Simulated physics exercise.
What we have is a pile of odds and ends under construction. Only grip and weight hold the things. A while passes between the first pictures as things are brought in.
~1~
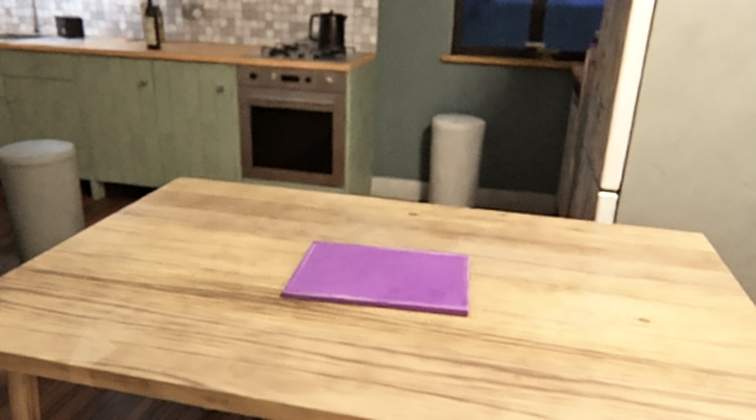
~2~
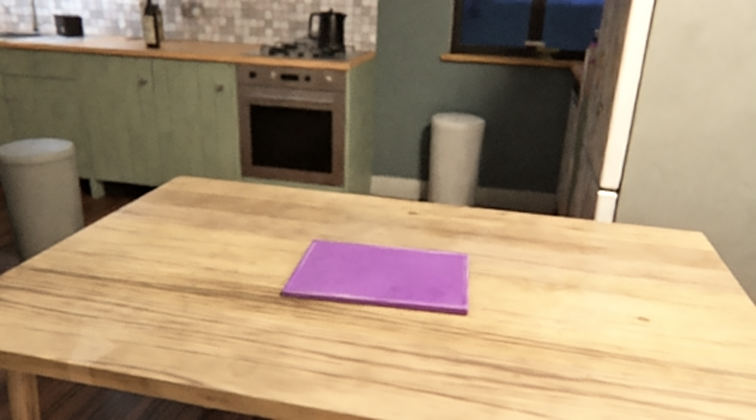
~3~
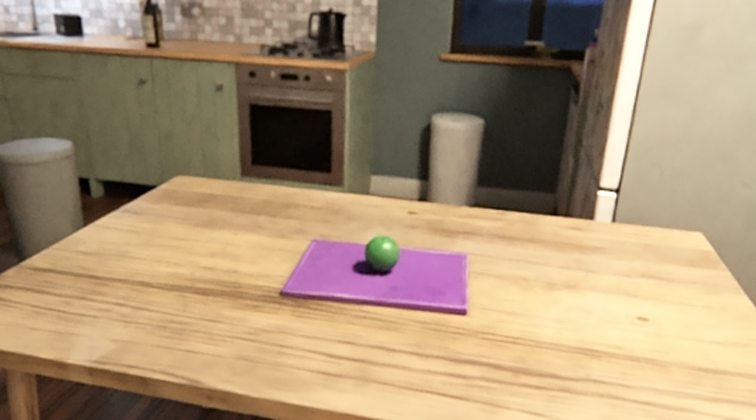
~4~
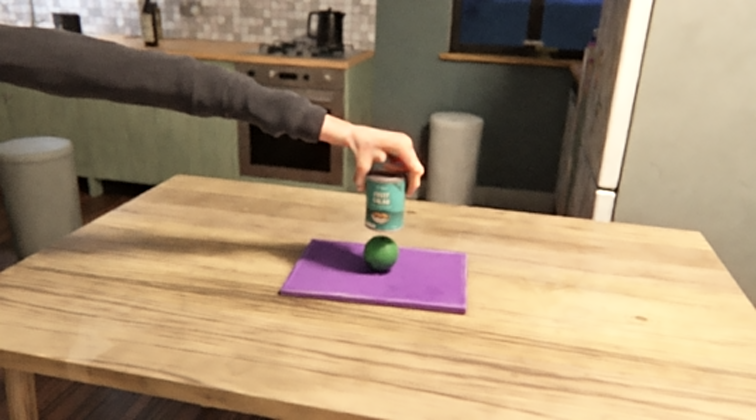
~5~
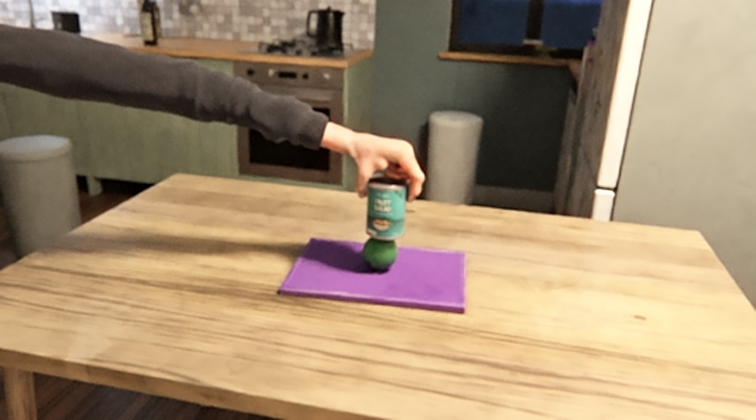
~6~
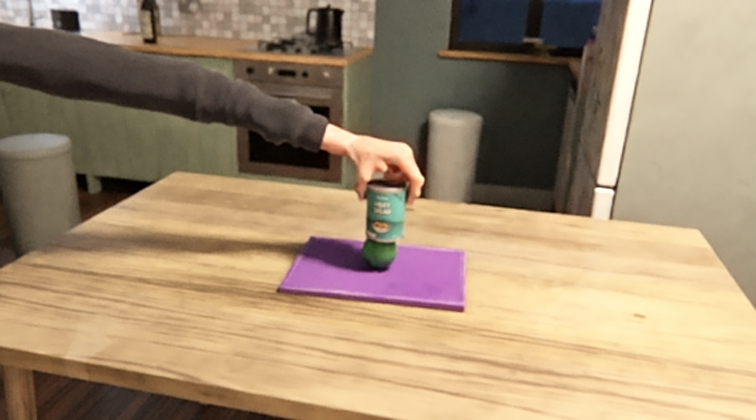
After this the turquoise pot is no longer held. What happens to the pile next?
Safe to say it doesn't work.
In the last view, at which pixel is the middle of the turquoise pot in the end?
Near (437, 257).
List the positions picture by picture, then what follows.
The last thing is not in view yet, in the first picture.
The last thing is not in view yet, in the second picture.
The last thing is not in view yet; green apple (382, 253), in the third picture.
Still above its spot; turquoise pot (385, 200); green apple (381, 253), in the fourth picture.
Still above its spot; turquoise pot (386, 207); green apple (380, 252), in the fifth picture.
In place under the hand; turquoise pot (386, 210); green apple (380, 250), in the sixth picture.
Then, 0.30 s on from there, turquoise pot turned 27° from how it was put near (395, 213).
Then, 0.40 s on from there, turquoise pot turned 56° from how it was put near (411, 222).
Then, 0.50 s on from there, turquoise pot now fallen.
In the end, fallen, turquoise pot; the other 2 unmoved. At the end, from the last picture's camera, turquoise pot near (437, 256). The pile loses its balance.
